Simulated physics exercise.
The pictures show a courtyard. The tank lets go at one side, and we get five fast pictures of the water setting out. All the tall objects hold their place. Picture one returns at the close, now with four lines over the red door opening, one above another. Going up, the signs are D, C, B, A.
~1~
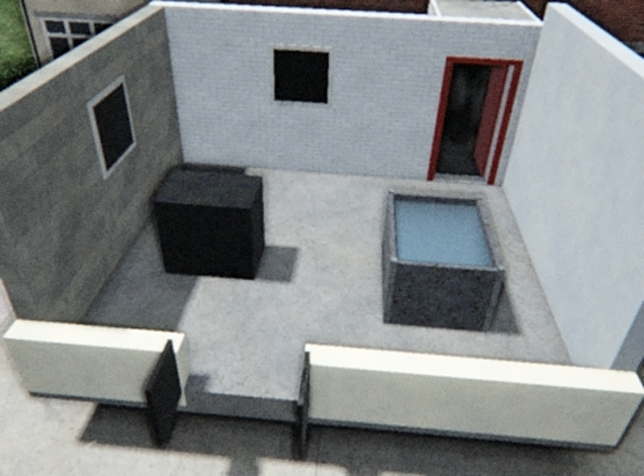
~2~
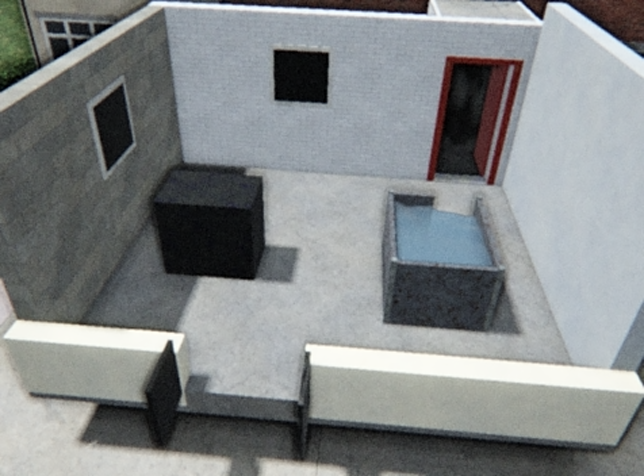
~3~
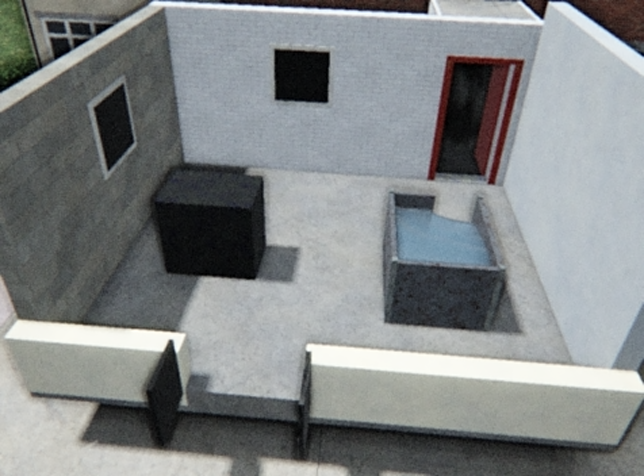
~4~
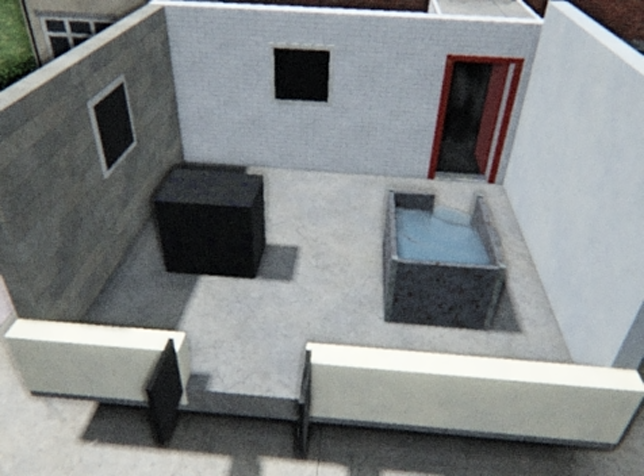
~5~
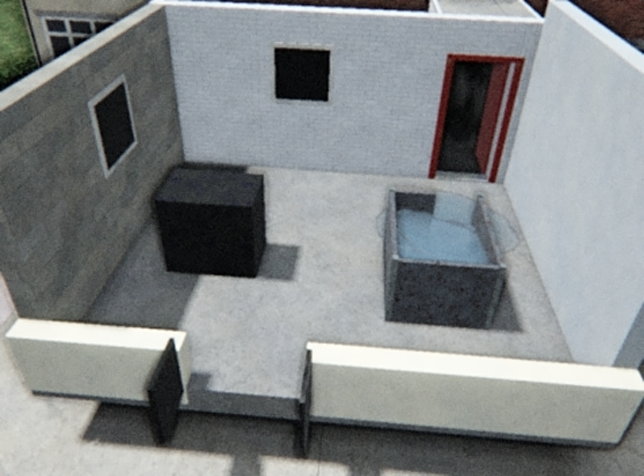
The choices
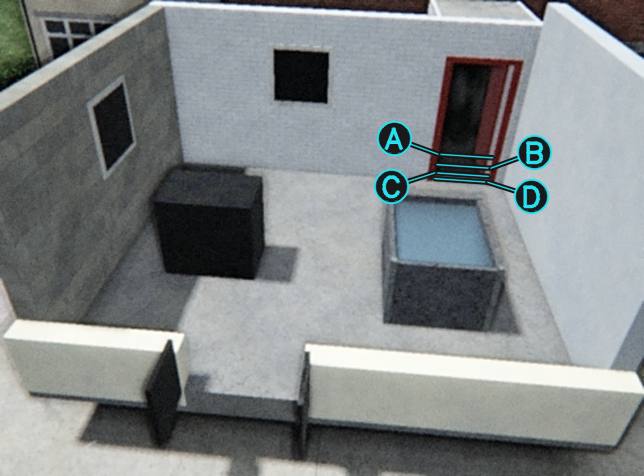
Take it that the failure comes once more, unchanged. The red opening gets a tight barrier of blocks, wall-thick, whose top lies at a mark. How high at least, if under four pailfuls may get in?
Go for B.
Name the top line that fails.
C.
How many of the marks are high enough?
Two of the four.
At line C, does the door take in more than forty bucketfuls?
No, it does not.
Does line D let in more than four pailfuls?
Yes, it does.
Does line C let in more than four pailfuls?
Yes.
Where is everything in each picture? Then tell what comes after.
Water in the tank at rest, its middle at (439, 233); foot of the red doorway at (460, 183); open gate at (245, 336), in the first picture.
Water covers 1 % of the ground, its front hidden from here, in the second picture.
Water covers 3 % of the ground, its front hidden from here, in the third picture.
Water covers 6 % of the ground, its front hidden from here, in the fourth picture.
Front seen at (444, 193), 11 % of the ground wet, in the fifth picture.
On the marked copy, A at (465, 156); B at (463, 166); C at (461, 174); D at (460, 180); from the bottom up D, C, B, A.
For line A, nothing gets over.
For line B, a bucket or two gets in.
For line C, about 13 bucketfuls get in.
For line D, dozens of bucketfuls pour in.
